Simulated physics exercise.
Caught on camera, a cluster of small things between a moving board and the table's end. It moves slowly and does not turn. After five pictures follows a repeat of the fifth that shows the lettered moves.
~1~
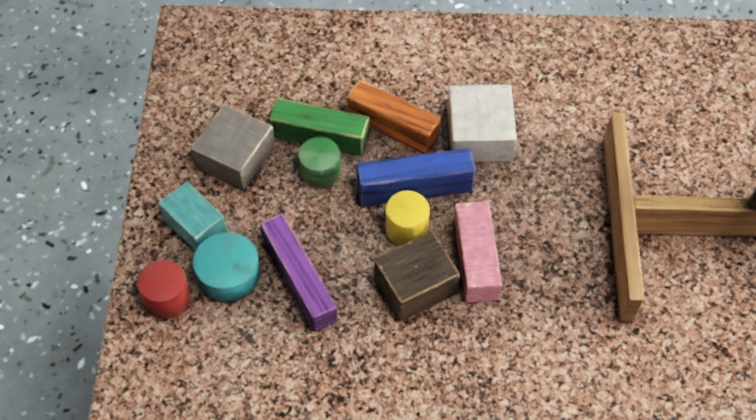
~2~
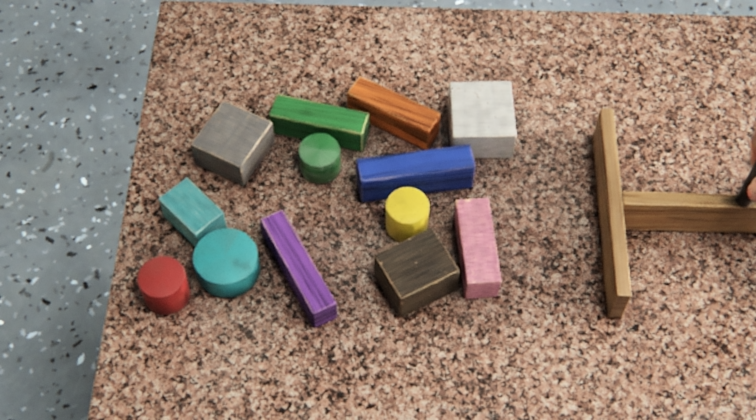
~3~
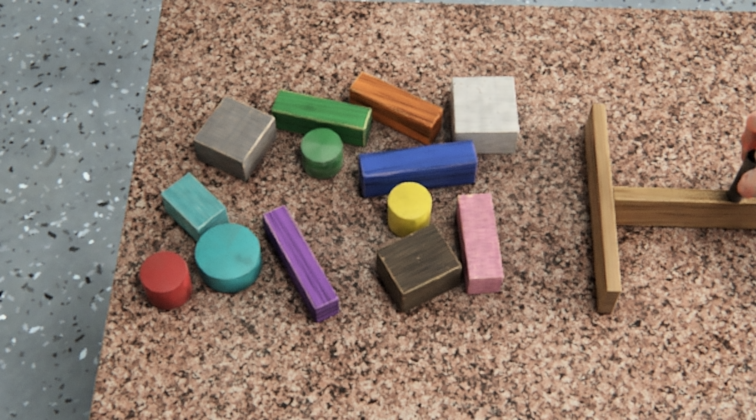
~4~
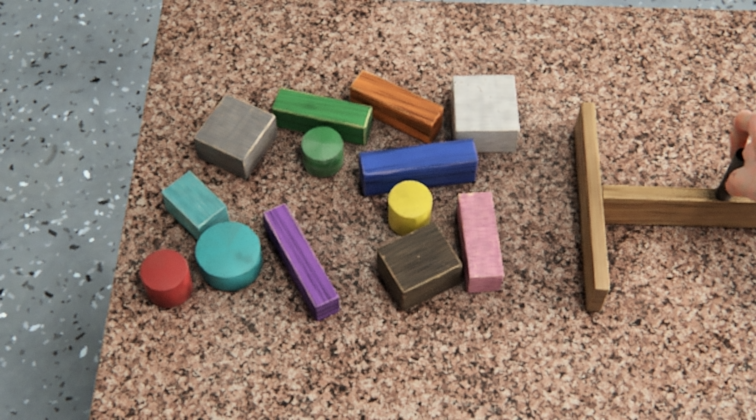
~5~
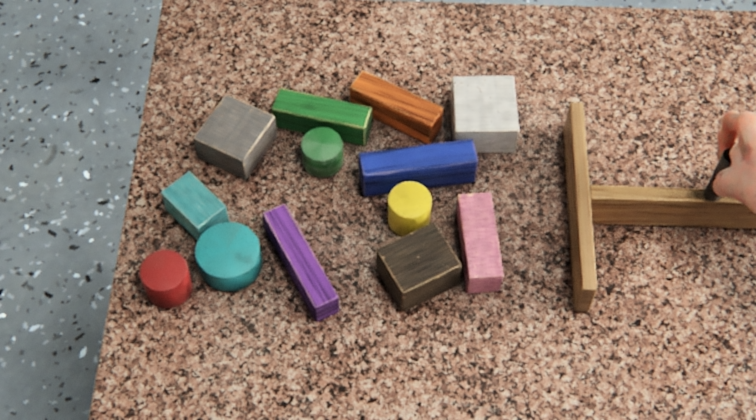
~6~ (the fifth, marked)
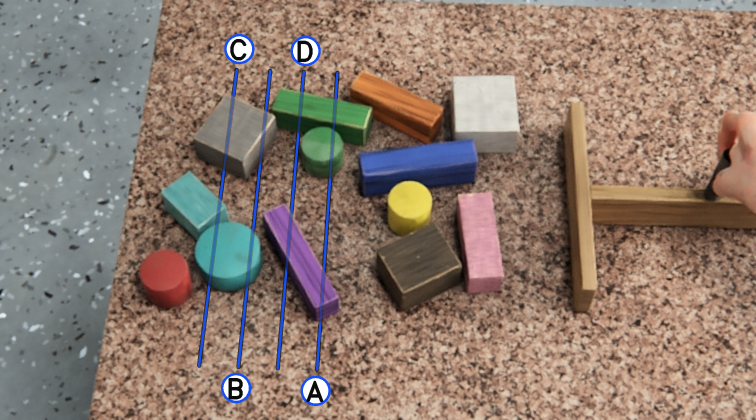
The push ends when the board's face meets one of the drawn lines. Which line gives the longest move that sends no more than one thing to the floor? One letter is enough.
D.
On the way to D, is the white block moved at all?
By then, yes.
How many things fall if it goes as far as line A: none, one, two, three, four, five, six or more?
In all, none.
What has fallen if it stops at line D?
The red tin goes over.
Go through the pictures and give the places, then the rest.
Blue stick (415, 177); turquoise tin (227, 267); yellow tin (408, 219), in the first picture.
Board (616, 197); orange stick (394, 113), in the second picture.
Board (606, 192); pink bar (479, 244), in the third picture.
Board (595, 191); red tin (166, 279), in the fourth picture.
Board (583, 191); turquoise block (195, 207); green tin (322, 153); black block (418, 267), in the fifth picture.
On the marked copy, A at (328, 210); B at (256, 207); C at (219, 206); D at (292, 208).
Taking D. A third of the way, board (479, 188); orange stick (360, 97); white block (438, 109).
Two thirds of the way, board (374, 184); red tin (155, 283); turquoise block (190, 206).
When it is over, board (296, 182); red tin over the edge; turquoise tin (125, 258); one fallen.
As for the rest, A is within the limit but short; B drops three; C drops four.
